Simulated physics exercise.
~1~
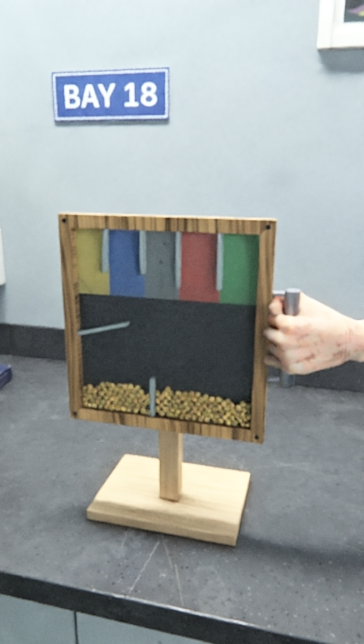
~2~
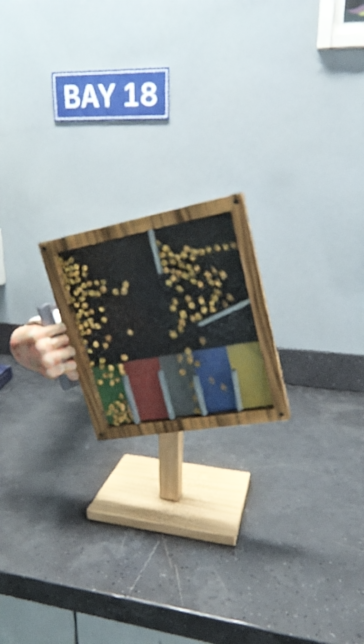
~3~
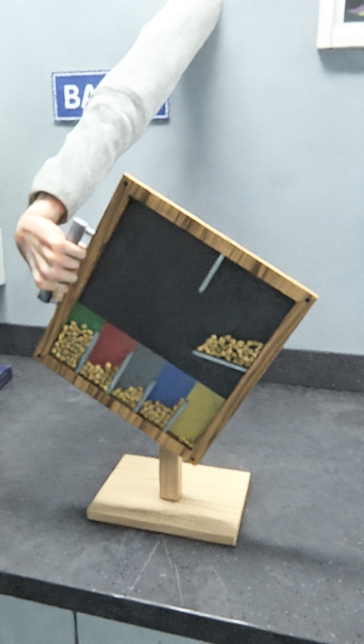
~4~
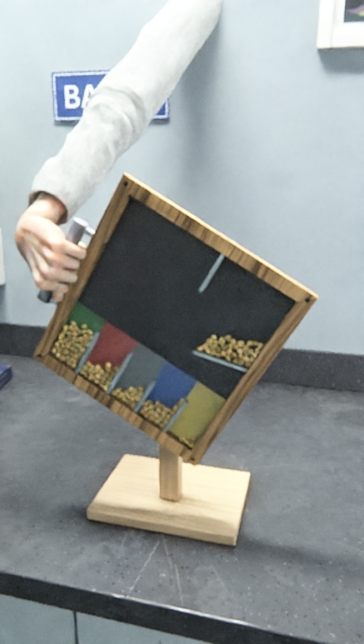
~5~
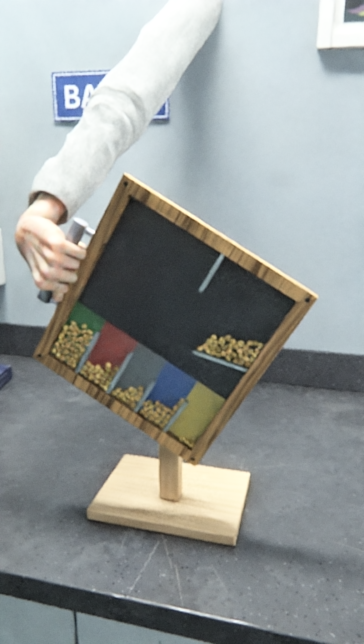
The clip shows a hand turning a clear-fronted wooden box of small beads clockwise on its stand until it is upside down and tilted; the beads tumble into five coloured pockets, most in green, with a pile left on a small ledge at right.
